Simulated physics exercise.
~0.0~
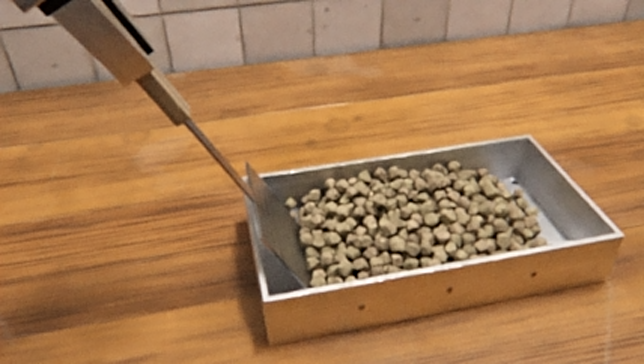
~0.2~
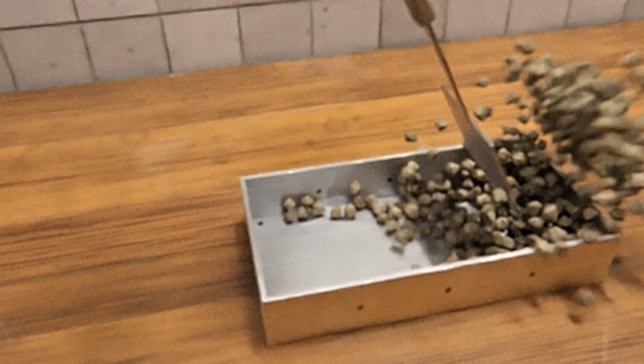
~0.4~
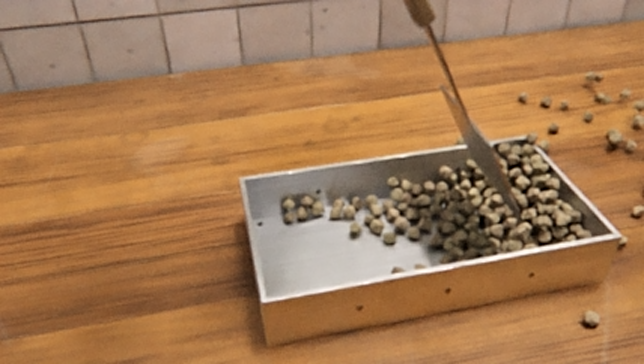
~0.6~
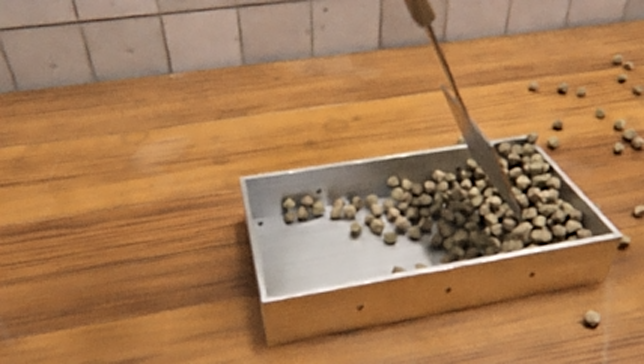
A spatula sweeps small pebbles rightward in a tray, flinging many out onto the table.
